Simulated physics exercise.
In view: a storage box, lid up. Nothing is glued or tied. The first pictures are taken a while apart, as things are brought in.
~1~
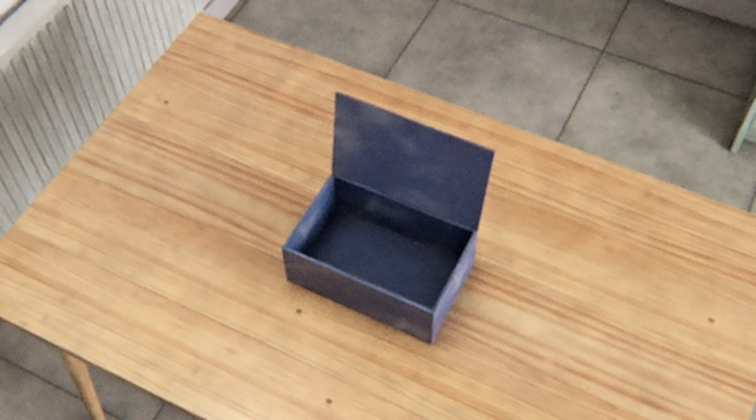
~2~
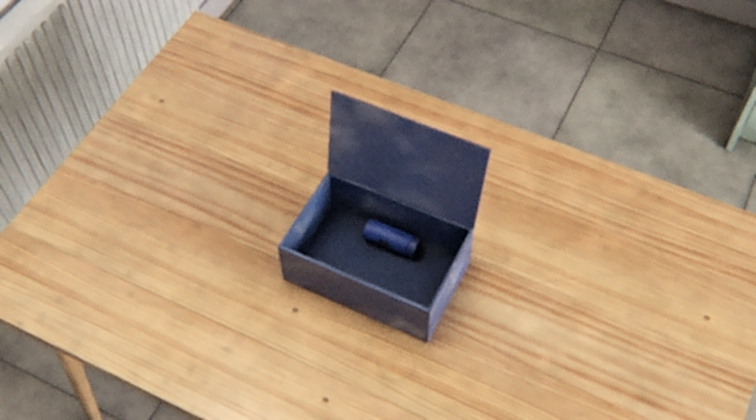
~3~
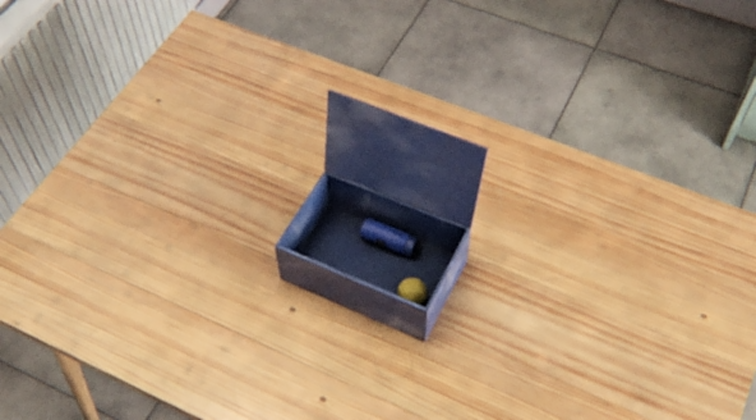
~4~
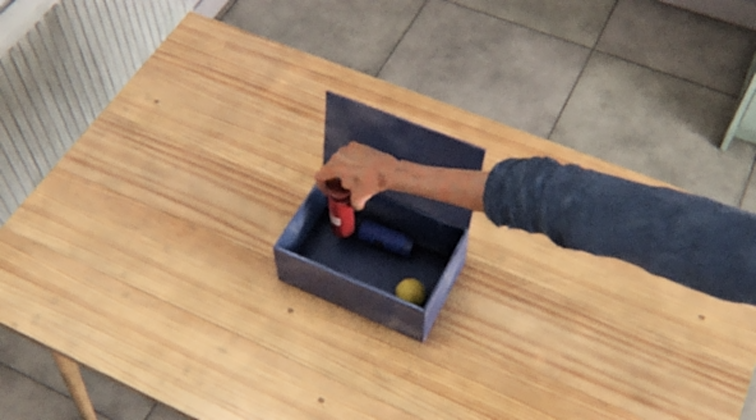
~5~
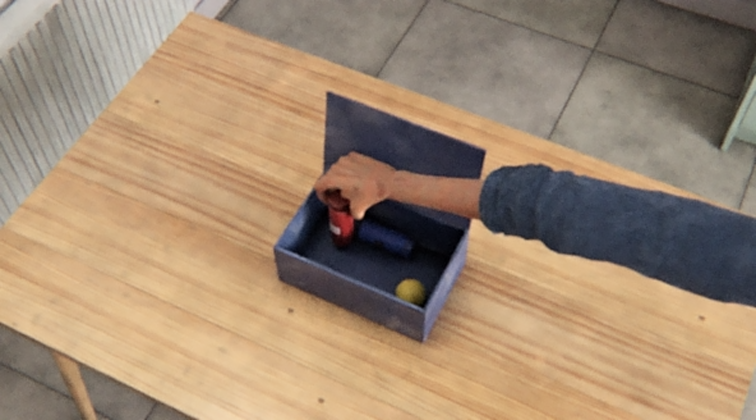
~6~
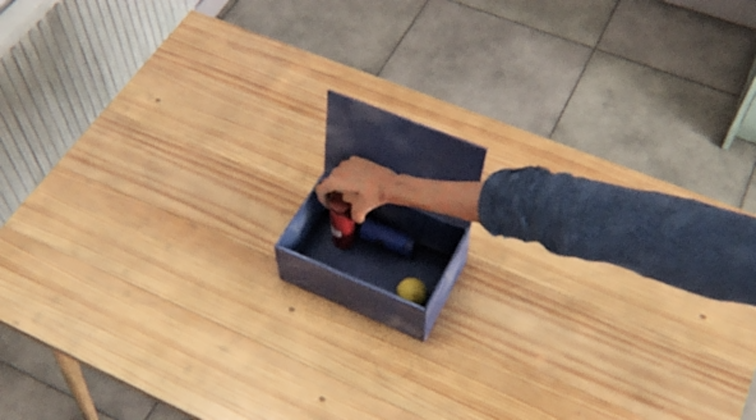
In this clip, an open blue box on a wooden table is empty, then holds a dark blue cylinder, then also a yellow lemon; a hand then lowers a red shaker slightly inside, at the left of the cylinder.
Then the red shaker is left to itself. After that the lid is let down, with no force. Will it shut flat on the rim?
Here the lid will not close.
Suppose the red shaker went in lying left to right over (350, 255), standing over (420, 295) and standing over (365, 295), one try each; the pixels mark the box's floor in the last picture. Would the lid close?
In the first case it closes; in the second case it closes; in the third case it stays ajar.
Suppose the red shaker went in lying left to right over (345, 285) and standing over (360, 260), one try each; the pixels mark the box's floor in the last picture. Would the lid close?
First, it sits on the rim; second, it is held up.
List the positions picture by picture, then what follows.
In the first frame, the last thing is not in view yet.
In the second frame, the last thing is not in view yet.
In the third frame, the last thing is not in view yet; yellow lemon (413, 292).
The fourth frame shows on its way; red shaker (342, 209); yellow lemon (411, 293).
The fifth frame shows on its way; red shaker (341, 218); yellow lemon (411, 294).
The sixth frame shows in place under the hand; red shaker (342, 221); yellow lemon (412, 292).
Then, 1.30 s later than the last frame, lid 84° above the rim.
Then, 1.60 s later than the last frame, lid 59° above the rim.
Then, 1.80 s later than the last frame, lid 31° above the rim.
When it is over, lid 28° above the rim; all 3 as before. End places, in pixels of the last picture, red shaker near (342, 221).
